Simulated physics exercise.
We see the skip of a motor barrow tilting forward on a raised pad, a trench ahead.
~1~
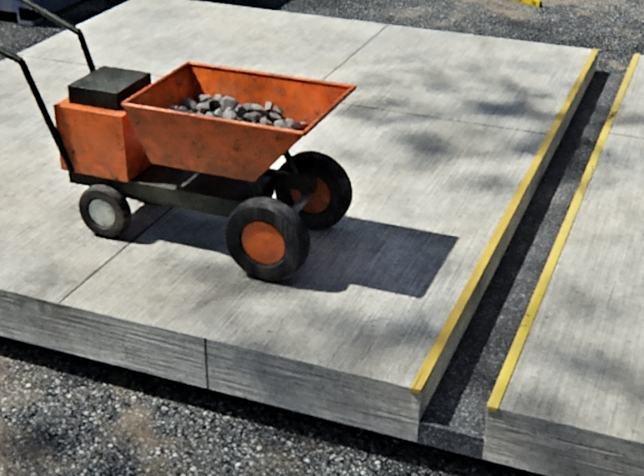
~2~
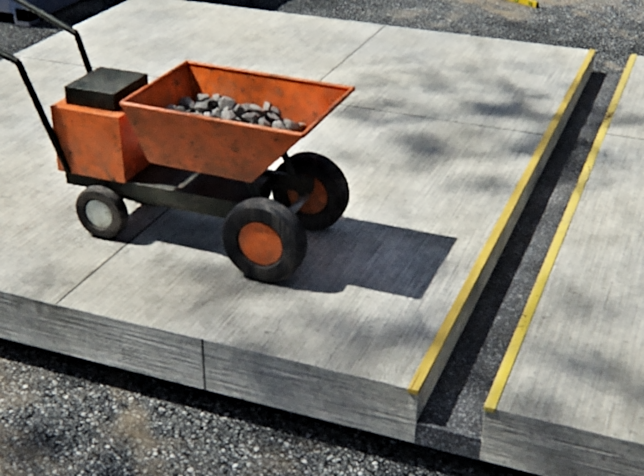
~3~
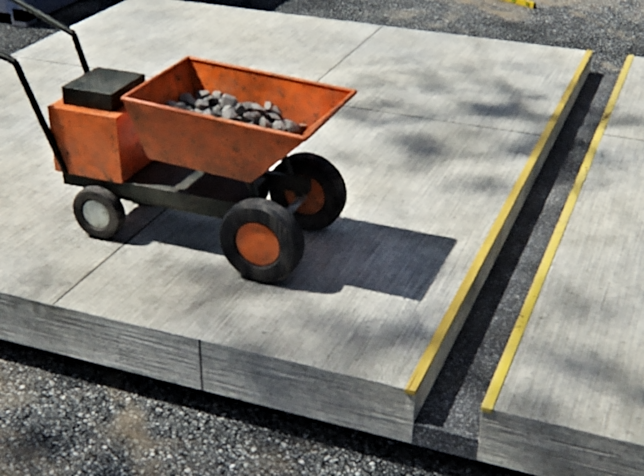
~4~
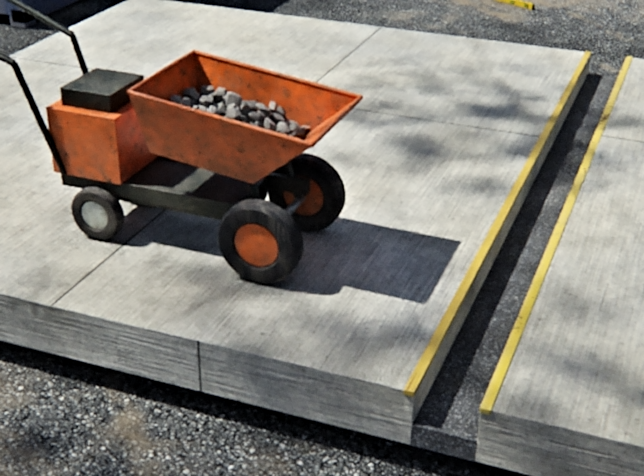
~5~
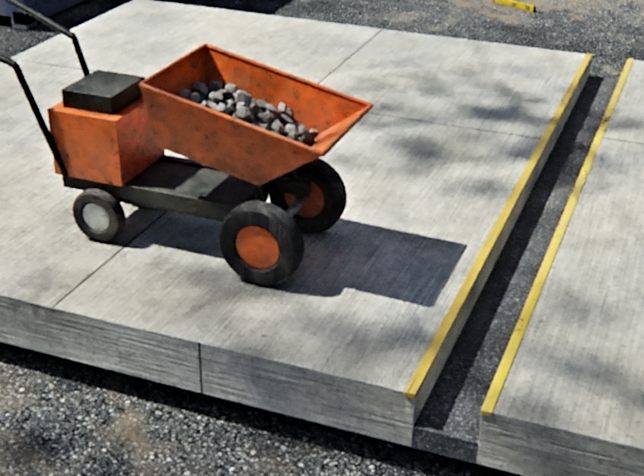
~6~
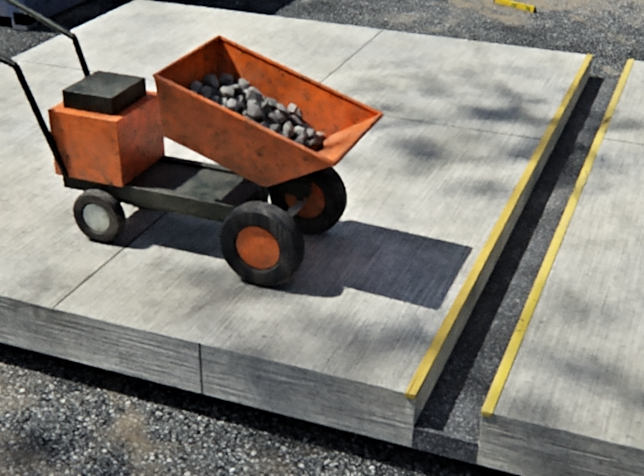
Orange skip of a motor barrow loaded with grey broken stones tilting forward to the right on a concrete pad beside a yellow-edged trench.
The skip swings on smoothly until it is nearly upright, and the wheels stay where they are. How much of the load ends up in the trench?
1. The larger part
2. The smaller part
The smaller part (2).
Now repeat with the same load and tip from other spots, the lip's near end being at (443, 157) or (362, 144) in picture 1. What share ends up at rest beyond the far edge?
Trial 1 around 90 %, trial 2 around 0 %.
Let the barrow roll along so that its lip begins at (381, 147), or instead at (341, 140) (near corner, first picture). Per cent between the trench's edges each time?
First some 90, then 80 per cent.
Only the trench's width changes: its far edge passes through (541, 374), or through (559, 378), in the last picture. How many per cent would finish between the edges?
First some 40, then 40 per cent.
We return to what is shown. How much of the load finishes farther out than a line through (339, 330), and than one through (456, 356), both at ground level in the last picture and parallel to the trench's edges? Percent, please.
I'd say about 80 and about 30 in a hundred.
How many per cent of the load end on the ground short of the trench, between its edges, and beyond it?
About: Short 50, between 35, beyond 0 per cent.
Soon, skip tipped steeply; all in the skip.
A while on, skip tipped right over; about two thirds in the skip; about a third short of the trench; a stray few in or heaped over the trench.
Towards the end, skip tipped right over; a small part in the skip; about half short of the trench; about a third in or heaped over the trench; a stray few beyond it.
Finally, skip tipped right over; a small part in the skip; about half short of the trench; about a third in or heaped over the trench; a stray few beyond it.
